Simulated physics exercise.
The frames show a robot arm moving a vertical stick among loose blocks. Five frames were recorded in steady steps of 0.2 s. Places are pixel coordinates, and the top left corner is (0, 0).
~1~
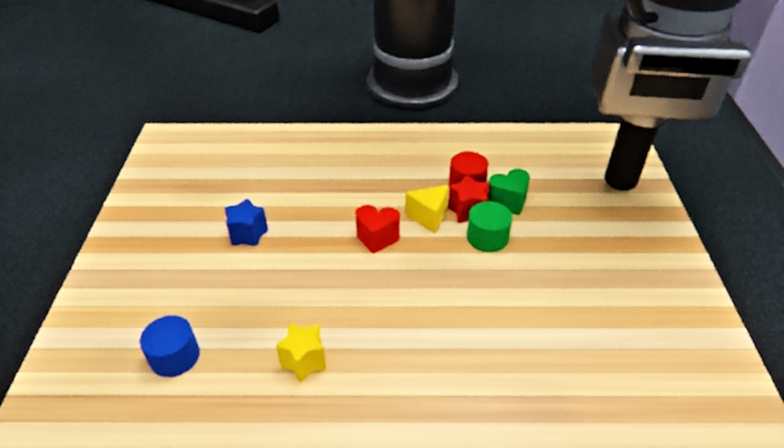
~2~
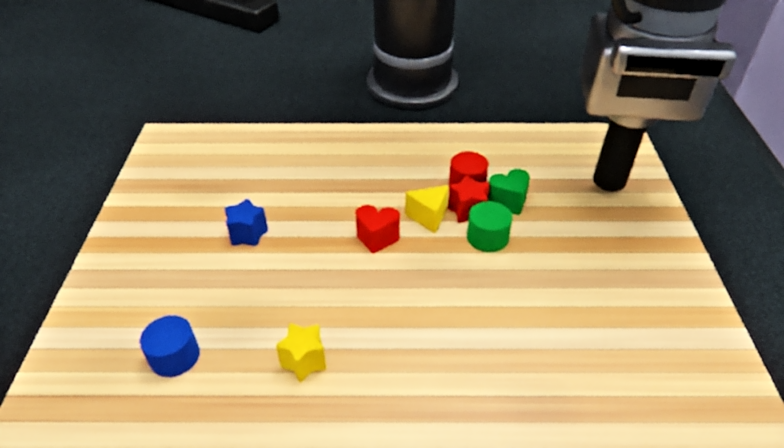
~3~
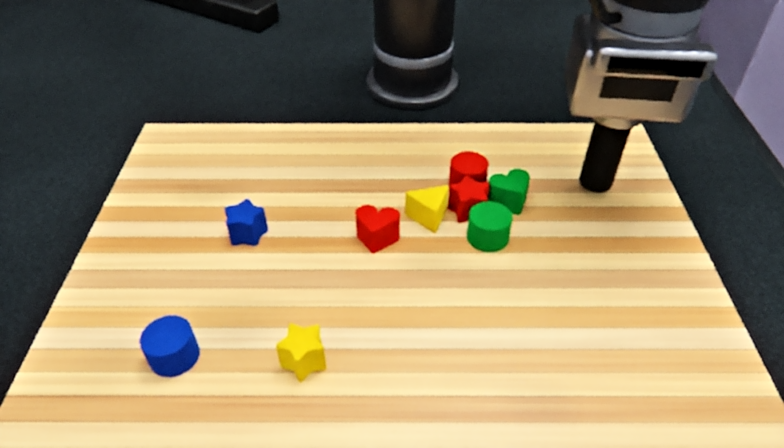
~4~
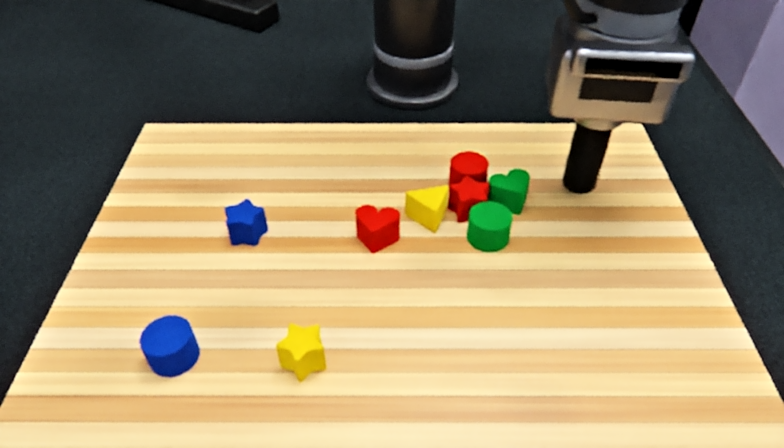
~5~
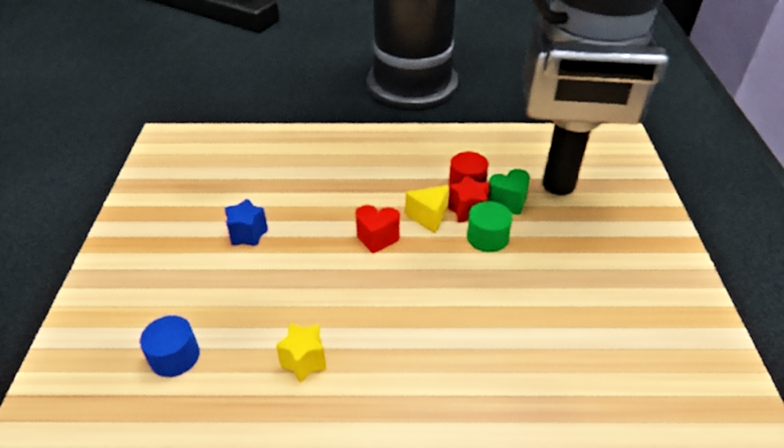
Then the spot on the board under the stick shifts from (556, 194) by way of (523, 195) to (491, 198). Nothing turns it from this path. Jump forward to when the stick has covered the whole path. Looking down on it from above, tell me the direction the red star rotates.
Seen from overhead, it turns clockwise.
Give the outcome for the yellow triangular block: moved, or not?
By the time the path is finished, it has moved at least a centimetre.
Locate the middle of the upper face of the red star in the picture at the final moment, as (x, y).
So, by the moment the path ends, you'll find the top centre of the red star at (447, 204).
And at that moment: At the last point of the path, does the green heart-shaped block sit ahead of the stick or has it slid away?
It will keep going ahead of the stick.
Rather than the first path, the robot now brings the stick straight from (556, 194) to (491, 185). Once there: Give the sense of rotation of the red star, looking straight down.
Verdict: Clockwise.
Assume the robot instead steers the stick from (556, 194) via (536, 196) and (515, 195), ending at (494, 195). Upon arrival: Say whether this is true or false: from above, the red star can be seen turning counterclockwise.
Verdict: False.
On the path given first. Halfway along, stick (525, 186); red star (460, 193), turned 25° clockwise; green heart-shaped block (498, 184), turned 30° anticlockwise.
At the end, stick (493, 190); yellow triangular block (417, 195); red disc (465, 161); red star (447, 204), turned 45° clockwise; green disc (492, 220); green heart-shaped block (474, 192), turned 75° anticlockwise.
